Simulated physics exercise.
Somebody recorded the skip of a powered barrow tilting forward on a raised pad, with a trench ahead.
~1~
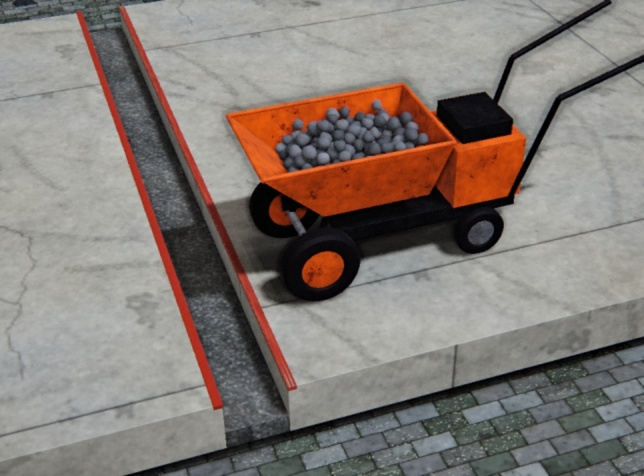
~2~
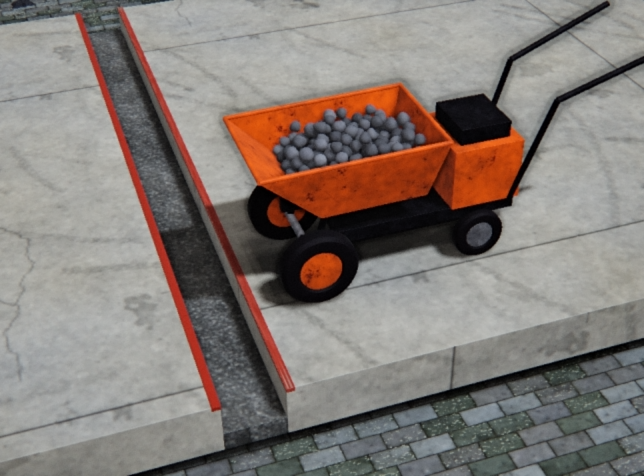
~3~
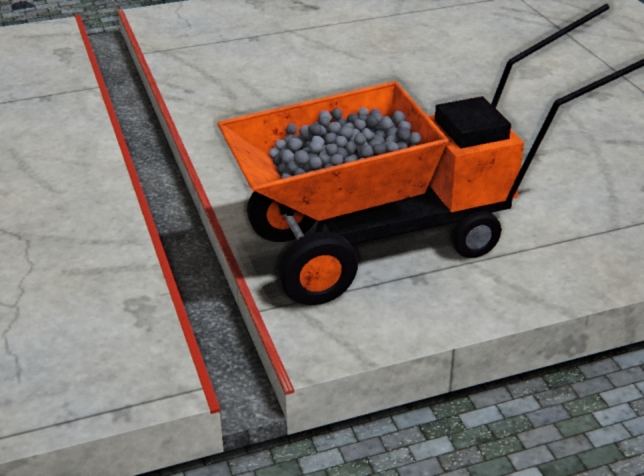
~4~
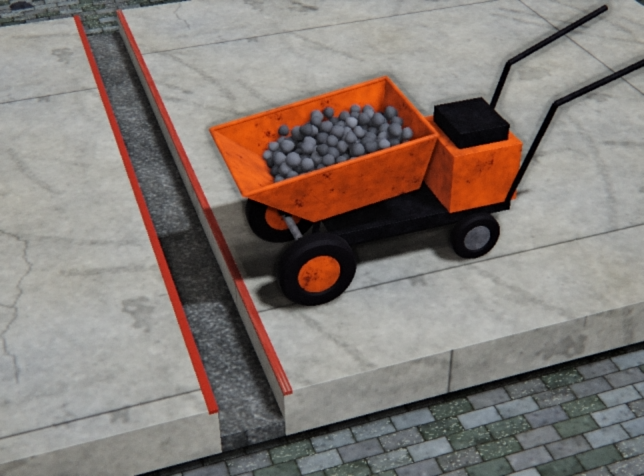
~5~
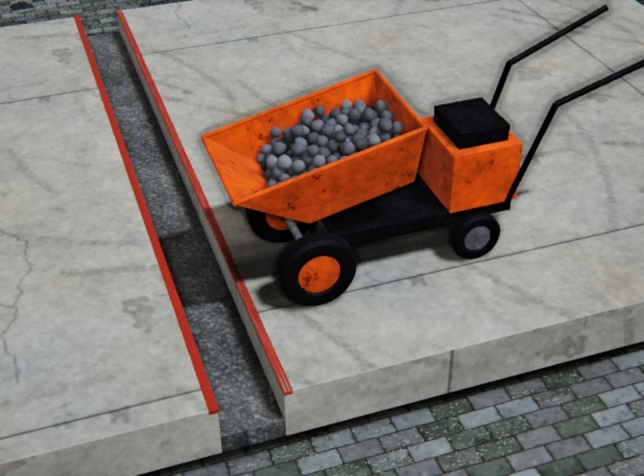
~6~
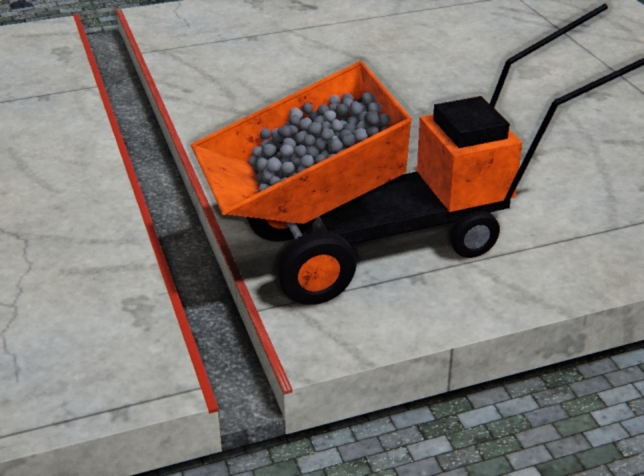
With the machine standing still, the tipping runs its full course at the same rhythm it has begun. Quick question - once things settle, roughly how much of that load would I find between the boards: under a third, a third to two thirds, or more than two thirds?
Way I see it, the trench ends up with short of a third of the load.
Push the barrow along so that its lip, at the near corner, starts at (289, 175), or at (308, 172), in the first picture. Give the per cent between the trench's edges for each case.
Roughly 40 per cent at the first spot and 60 per cent at the second.
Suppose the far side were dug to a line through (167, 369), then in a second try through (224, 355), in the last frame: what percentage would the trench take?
The first gives 50 %, the second 0 %.
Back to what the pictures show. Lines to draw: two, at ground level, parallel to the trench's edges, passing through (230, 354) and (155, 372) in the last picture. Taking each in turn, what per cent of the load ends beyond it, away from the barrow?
First roughly 60 percent, then 30 percent.
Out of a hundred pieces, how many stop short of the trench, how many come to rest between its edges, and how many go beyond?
Roughly short 0 per cent, between 0 per cent, beyond 60 per cent.
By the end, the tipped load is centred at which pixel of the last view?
Near (127, 299).
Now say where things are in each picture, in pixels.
Lip of the skip at (263, 181), level; top of the load at (364, 140), round cobbles; first edge of the trench at (272, 341); far edge at (201, 359), the trench over half as wide as the skip, and about half as deep as wide, in the first frame.
Lip of the skip at (260, 183), level; top of the load at (361, 141), in the second frame.
Lip of the skip at (254, 189), tipped barely; top of the load at (357, 142), in the third frame.
Lip of the skip at (245, 195), tipped a little; top of the load at (358, 132), in the fourth frame.
Lip of the skip at (235, 204), tipped a little; top of the load at (349, 129), in the fifth frame.
Lip of the skip at (224, 213), tipped clearly; top of the load at (350, 131); first edge of the trench at (268, 345); far edge at (197, 362), in the sixth frame.
Soon, skip tipped steeply; all in the skip.
A while on, skip tipped right over; about two thirds in the skip; a stray few in or heaped over the trench; about a third beyond it; a stray few falling.
Towards the end, skip tipped right over; about a third in the skip; a stray few in or heaped over the trench; about two thirds beyond it.
Finally, skip tipped right over; about a third in the skip; a stray few in or heaped over the trench; about two thirds beyond it.
